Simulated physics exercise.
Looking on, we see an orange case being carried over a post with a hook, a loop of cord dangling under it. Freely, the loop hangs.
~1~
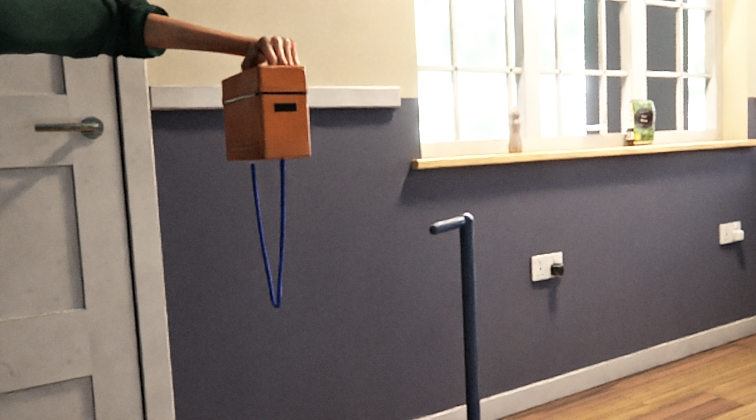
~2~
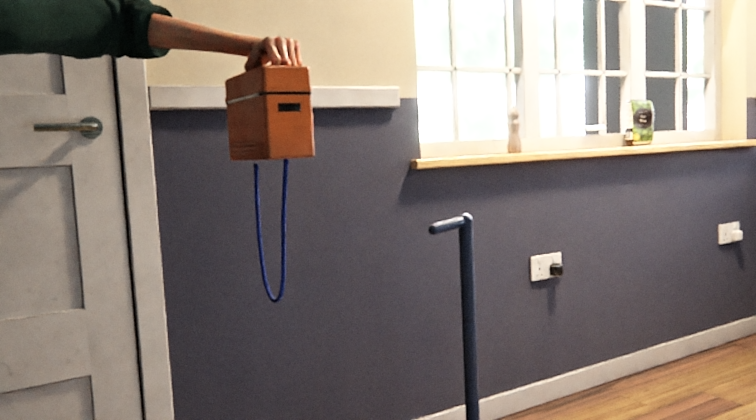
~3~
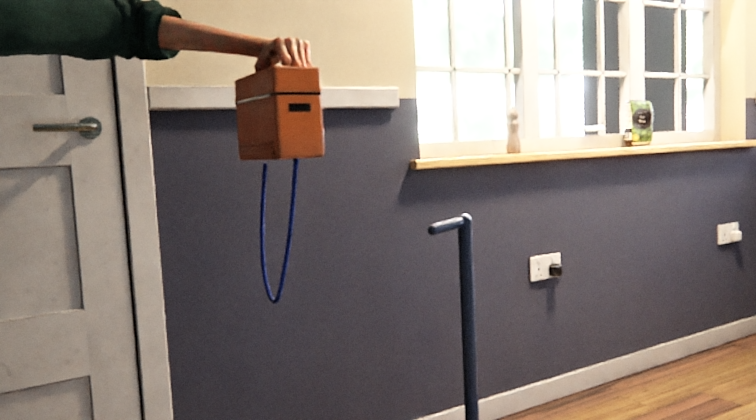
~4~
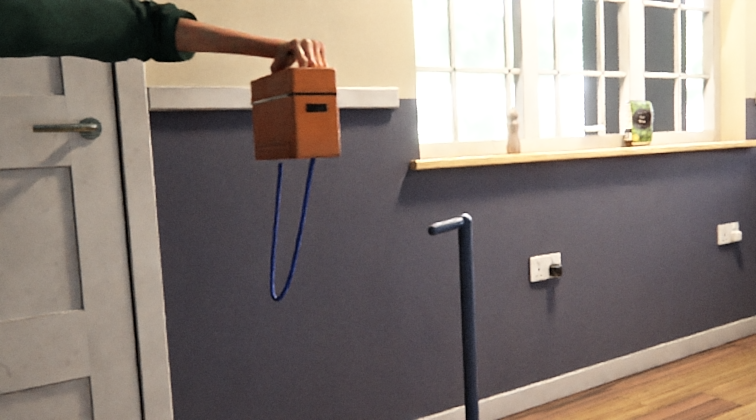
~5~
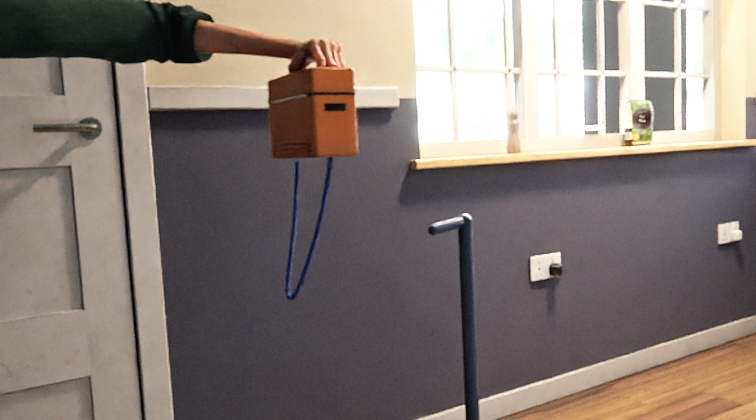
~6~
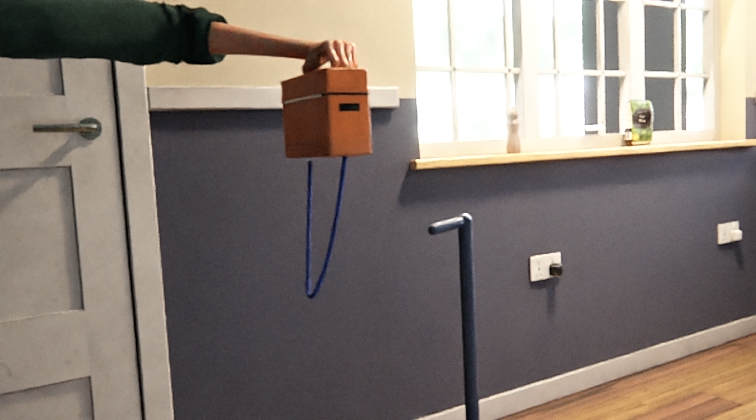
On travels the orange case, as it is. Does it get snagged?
Looks to me like it'll be yanked back at the post.
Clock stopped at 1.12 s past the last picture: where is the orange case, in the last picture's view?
You'd spot it somewhere near (486, 113) in the last picture.
Then, 0.54 s later than the last view, case nearing the post near (408, 114).
Then, 1.12 s later than the last view, case over the post near (486, 113).
Finally, case past the post near (527, 112); loop tight round the post, hand stopped. The orange case snags on the hook.
